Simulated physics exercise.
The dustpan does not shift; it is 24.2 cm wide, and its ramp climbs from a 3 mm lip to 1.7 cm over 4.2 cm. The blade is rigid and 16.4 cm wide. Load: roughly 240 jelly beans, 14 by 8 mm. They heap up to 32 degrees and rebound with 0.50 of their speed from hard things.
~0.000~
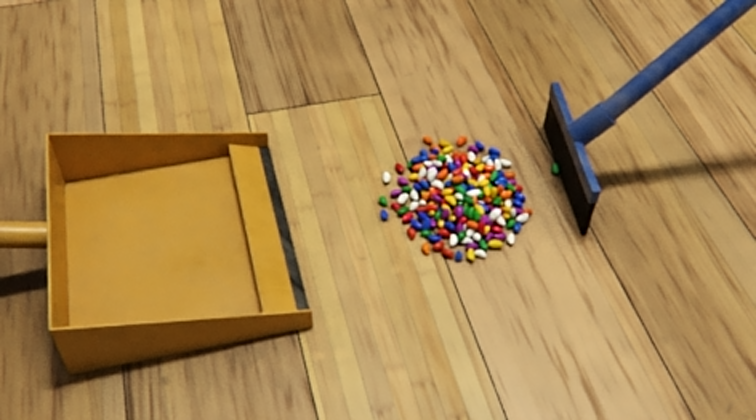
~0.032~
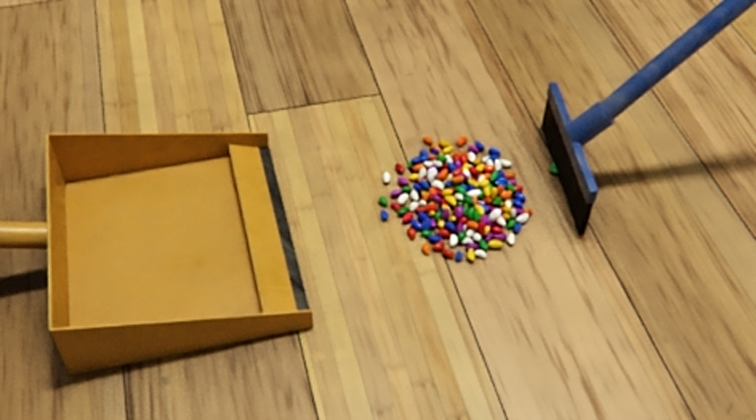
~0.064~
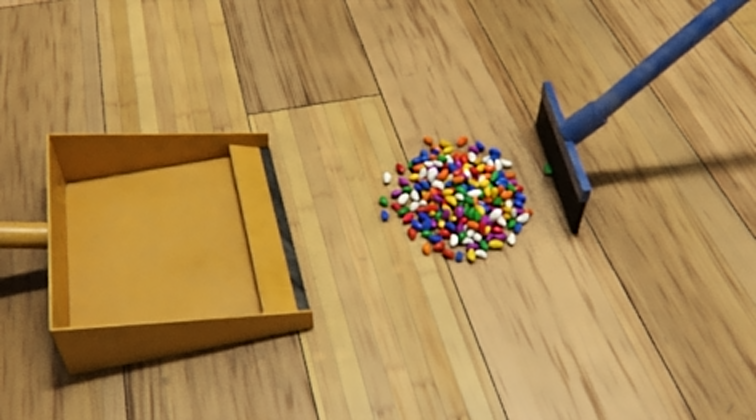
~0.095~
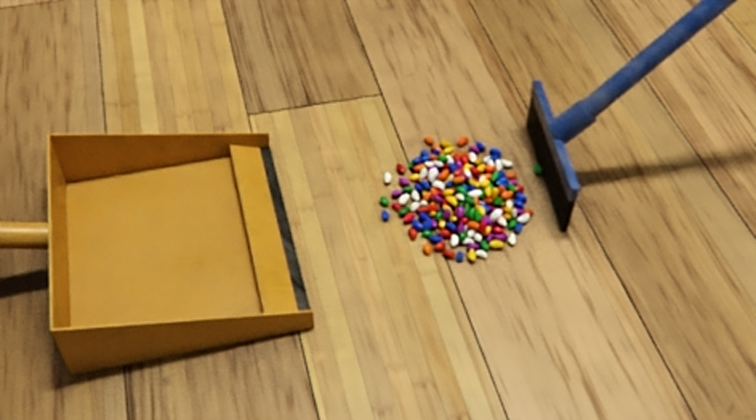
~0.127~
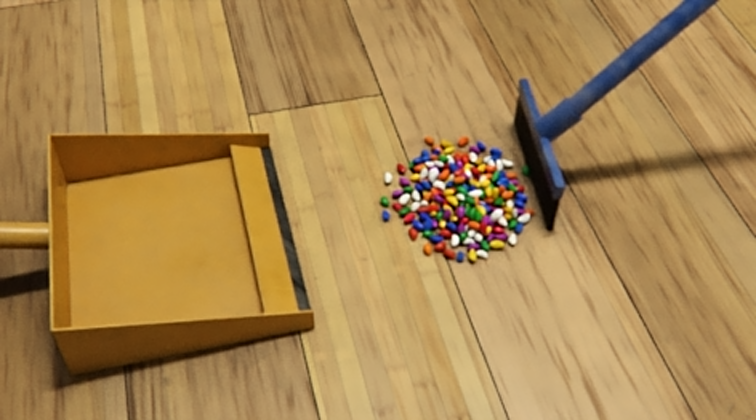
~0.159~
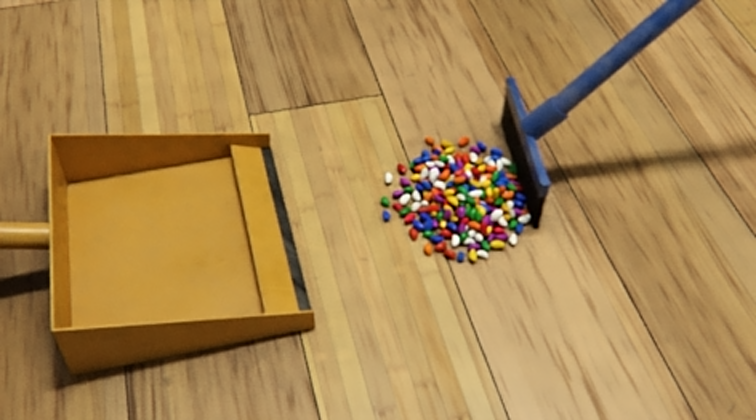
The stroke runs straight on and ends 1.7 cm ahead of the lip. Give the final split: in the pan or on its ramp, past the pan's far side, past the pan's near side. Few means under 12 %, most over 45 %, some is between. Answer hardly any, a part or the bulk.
Pan: A part, far side: A part, near side: Hardly any.
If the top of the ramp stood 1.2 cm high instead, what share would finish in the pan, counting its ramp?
It would be near 20 per cent.
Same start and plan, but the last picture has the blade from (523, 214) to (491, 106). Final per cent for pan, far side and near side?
Pan 40, far 5, near 5.
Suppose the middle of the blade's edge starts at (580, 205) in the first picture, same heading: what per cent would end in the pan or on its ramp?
Some 30 per cent.
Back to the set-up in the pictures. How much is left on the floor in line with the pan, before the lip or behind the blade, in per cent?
About 65 per cent.
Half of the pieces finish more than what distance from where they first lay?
Some 18 cm.
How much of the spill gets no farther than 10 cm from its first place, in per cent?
Some 35 per cent.
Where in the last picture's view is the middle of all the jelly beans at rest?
Around (296, 199).
After 0.42 s, middle of the blade 14 cm from the lip; 0 % over the lip, far side 5 %, near side 0 %.
After 0.60 s, middle of the blade 7 cm from the lip; 0 % over the lip, far side 15 %, near side 0 %.
After 0.89 s, middle of the blade 3 cm from the lip; 15 % over the lip, far side 20 %, near side 0 %.
At rest (1.9 s), pan 15 %, far side 20 %, near side 0 %, in front of the lip or behind the blade 65 %.
